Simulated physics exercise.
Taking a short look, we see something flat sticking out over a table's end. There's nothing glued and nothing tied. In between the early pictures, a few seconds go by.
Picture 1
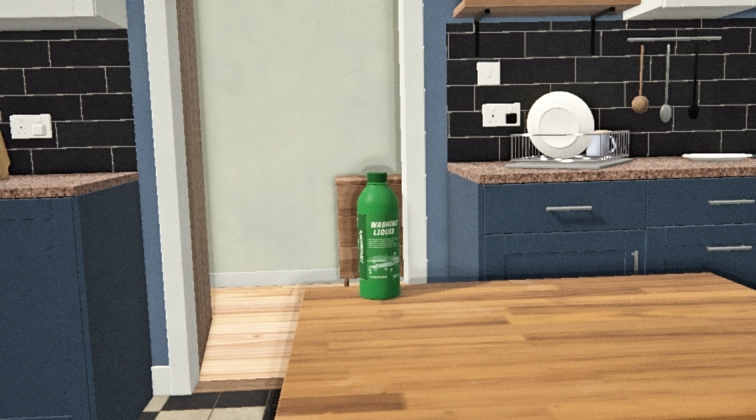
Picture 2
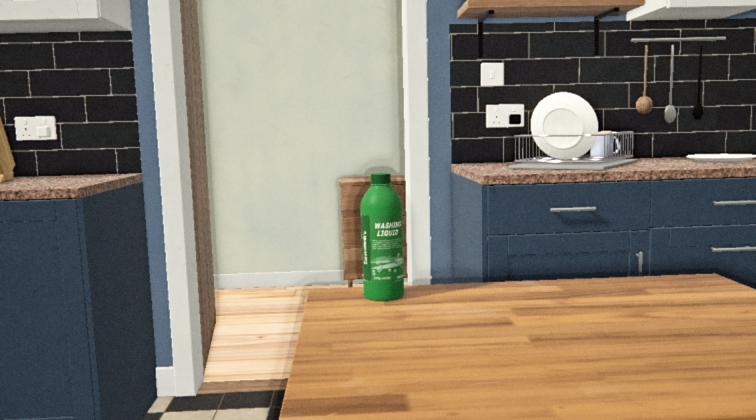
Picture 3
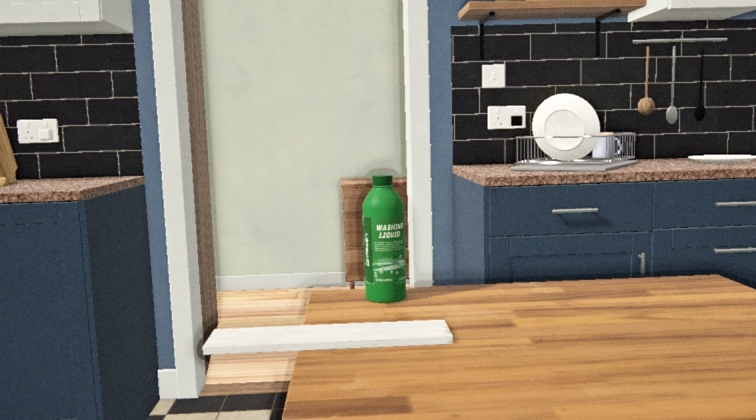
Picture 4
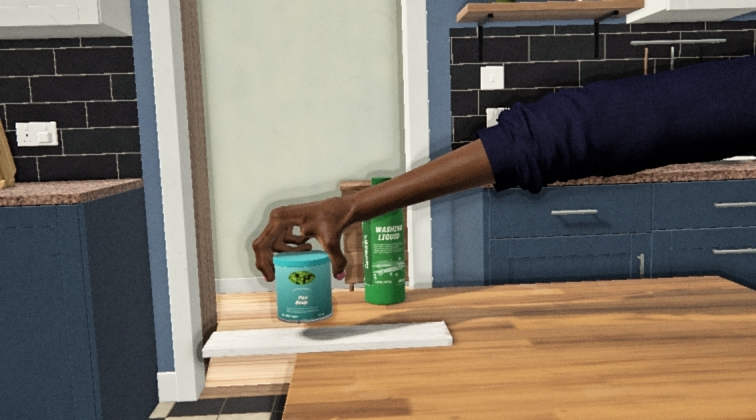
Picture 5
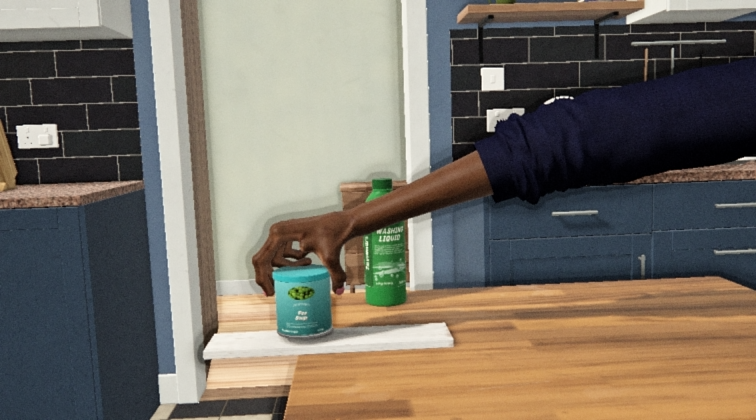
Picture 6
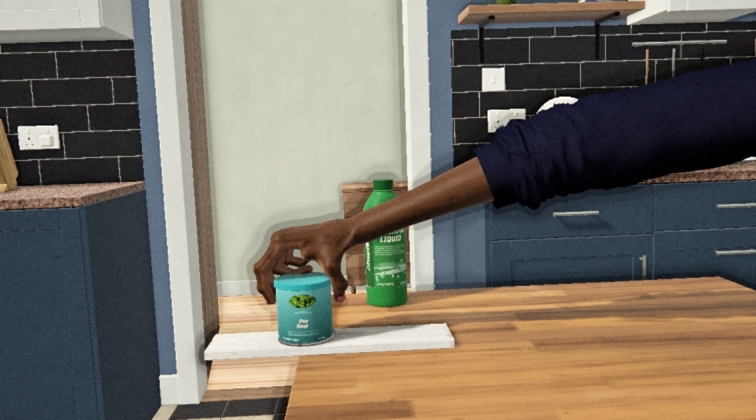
Hand lowering a turquoise tin onto a white plank jutting past a wooden table's left end, beside a green bottle.
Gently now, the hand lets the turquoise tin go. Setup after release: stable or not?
Stable.
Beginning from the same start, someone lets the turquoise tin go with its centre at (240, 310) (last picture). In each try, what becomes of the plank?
After that it tumbles.
Then, 0.30 s after the last picture, nothing has stirred.
Then, 0.60 s after the last picture, turquoise tin resting near (305, 308).
At rest, all 3 in place. Seen from the same camera at the end, turquoise tin near (305, 308). The plank stays on the table.
